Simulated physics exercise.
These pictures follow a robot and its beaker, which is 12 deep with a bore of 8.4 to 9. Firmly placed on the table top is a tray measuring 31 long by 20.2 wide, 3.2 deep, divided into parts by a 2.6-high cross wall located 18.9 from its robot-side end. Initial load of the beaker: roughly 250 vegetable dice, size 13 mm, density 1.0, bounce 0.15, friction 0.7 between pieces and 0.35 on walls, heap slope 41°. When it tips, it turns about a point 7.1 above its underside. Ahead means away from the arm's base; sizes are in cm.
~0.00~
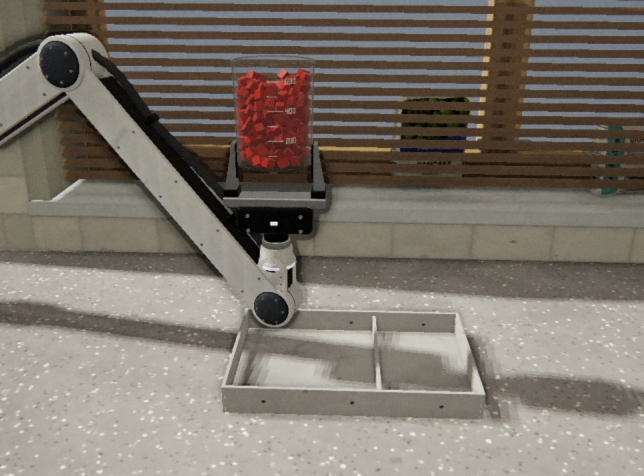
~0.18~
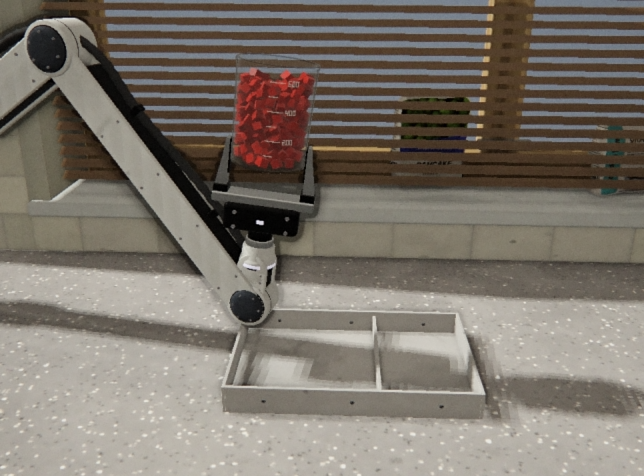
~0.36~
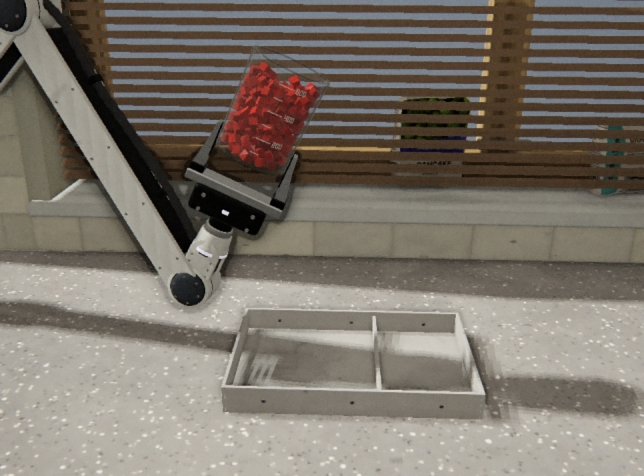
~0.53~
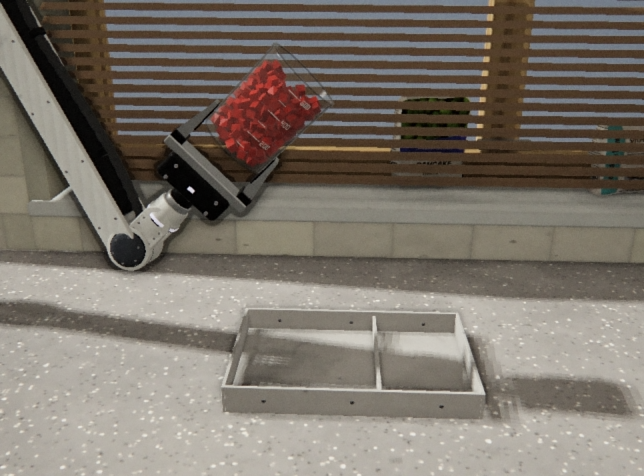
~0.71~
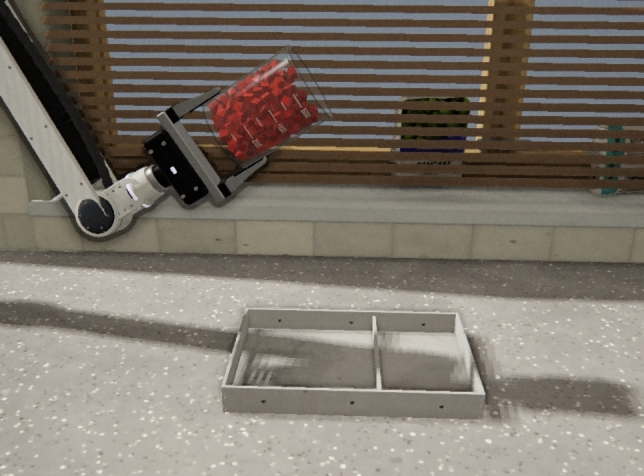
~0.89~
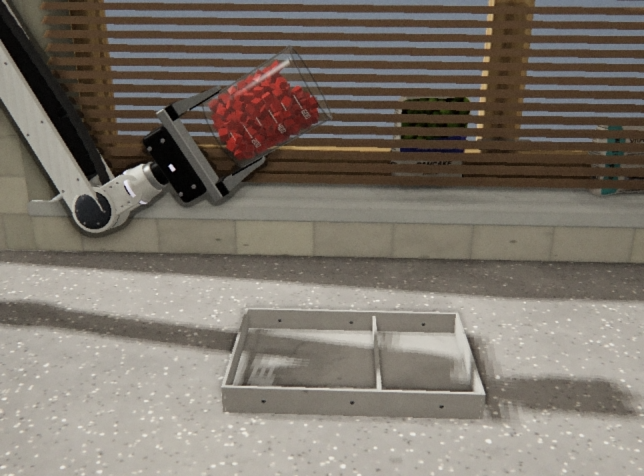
On a speckled table top, a robot arm drawing back left and tilting a clear beaker of red pieces rightward above a divided tray.
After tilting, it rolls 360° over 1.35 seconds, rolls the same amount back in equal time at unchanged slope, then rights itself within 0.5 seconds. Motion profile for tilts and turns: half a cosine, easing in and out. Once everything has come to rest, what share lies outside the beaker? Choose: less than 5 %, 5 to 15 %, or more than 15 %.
Less than 5 %.
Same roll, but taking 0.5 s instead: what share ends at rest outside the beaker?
In that case around 0 percent.
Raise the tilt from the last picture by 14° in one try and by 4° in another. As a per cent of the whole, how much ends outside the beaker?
You'd get close to 15 per cent, then close to 0 per cent.
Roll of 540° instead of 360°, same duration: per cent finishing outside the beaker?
I'd put it at about 0 %.
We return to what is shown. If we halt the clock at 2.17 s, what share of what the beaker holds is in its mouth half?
Close to 45 per cent lies in the mouth half.
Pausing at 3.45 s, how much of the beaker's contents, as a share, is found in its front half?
About 55 per cent.
By 2.17 s, tipped 59°, highest piece 40 above the table; 250 in the beaker.
By 3.45 s, tipped 59°, highest piece 41 above the table; 249 in the beaker, 1 in flight or on a rim.
By 4.29 s, upright, highest piece 40 above the table; 249 in the beaker, 1 in the robot-side part.
By 4.99 s, upright, highest piece 40 above the table; 249 in the beaker, 1 in the robot-side part.
Final count, 249 in the beaker, 1 in the robot-side part. That is 0 % outside the beaker.
